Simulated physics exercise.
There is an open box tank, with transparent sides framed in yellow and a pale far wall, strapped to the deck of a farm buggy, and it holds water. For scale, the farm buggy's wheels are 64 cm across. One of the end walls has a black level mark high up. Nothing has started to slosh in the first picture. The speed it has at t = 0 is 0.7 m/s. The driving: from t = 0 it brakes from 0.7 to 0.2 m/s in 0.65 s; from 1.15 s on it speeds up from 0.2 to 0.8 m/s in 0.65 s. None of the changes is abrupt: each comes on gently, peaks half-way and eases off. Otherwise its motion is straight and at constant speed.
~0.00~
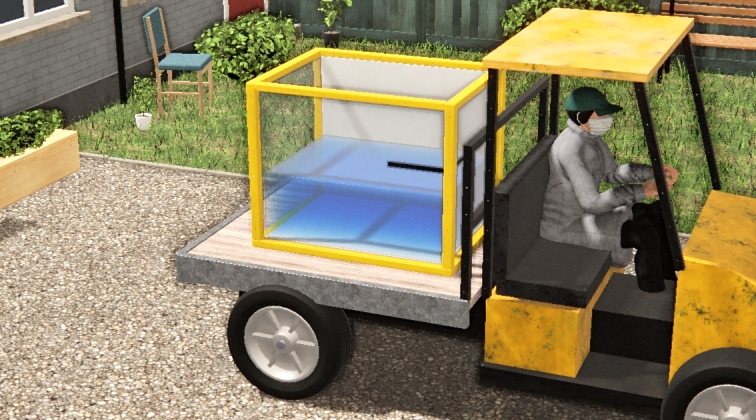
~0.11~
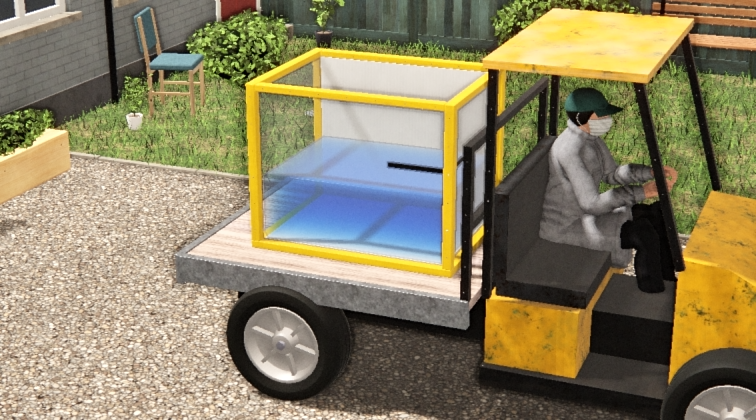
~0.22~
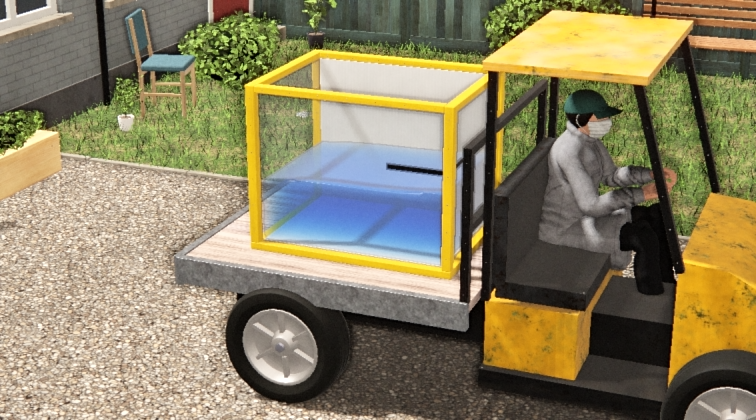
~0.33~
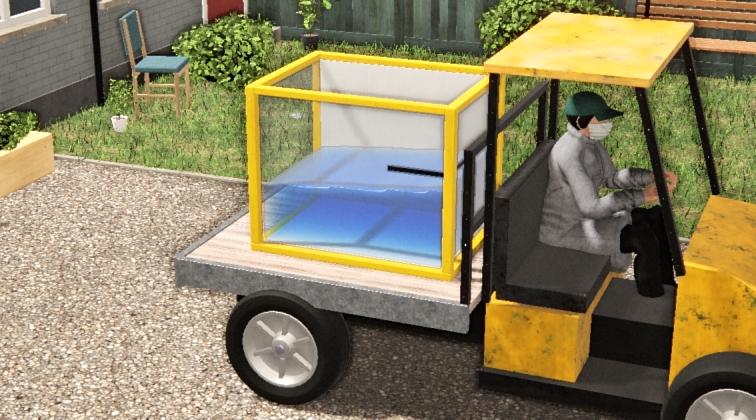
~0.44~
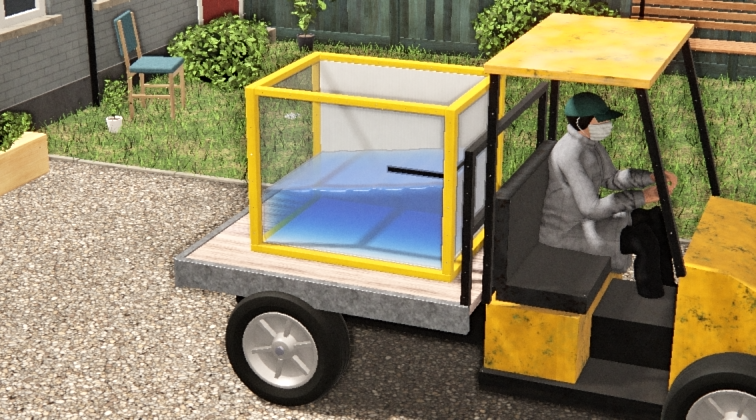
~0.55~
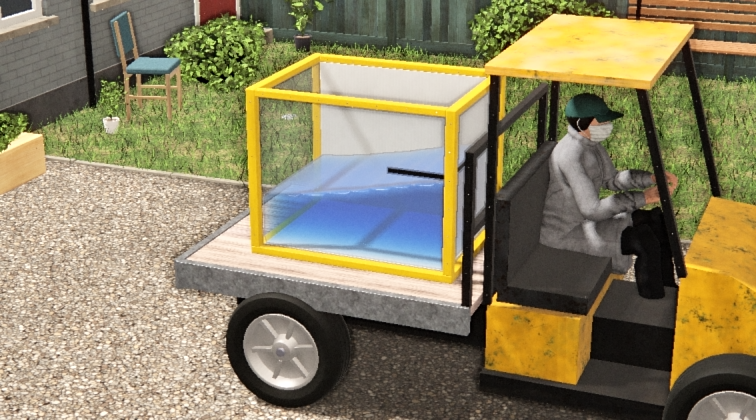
A masked driver in a green cap drives a yellow buggy as tank water tilts forward.
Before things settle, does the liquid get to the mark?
No.
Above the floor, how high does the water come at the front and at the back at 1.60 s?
Level: ~ 28 cm in front; 42 cm behind.
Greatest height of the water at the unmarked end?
About 45 cm.
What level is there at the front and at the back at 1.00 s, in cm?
Roughly 34 cm in front and 38 cm behind.
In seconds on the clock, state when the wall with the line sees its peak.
Time of peak: Around 0.6 s.
By 1.00 s front 35 cm, middle 36 cm, back 38 cm above the floor; no loss so far.
By 1.60 s front 28 cm, middle 37 cm, back 41 cm above the floor; no loss so far.
By 2.30 s front 40 cm, middle 35 cm, back 30 cm above the floor; no loss so far.
By 4.78 s the waves are smaller; the highest at the front wall was 44 cm, at 0.55 s, against a line at 50 cm.
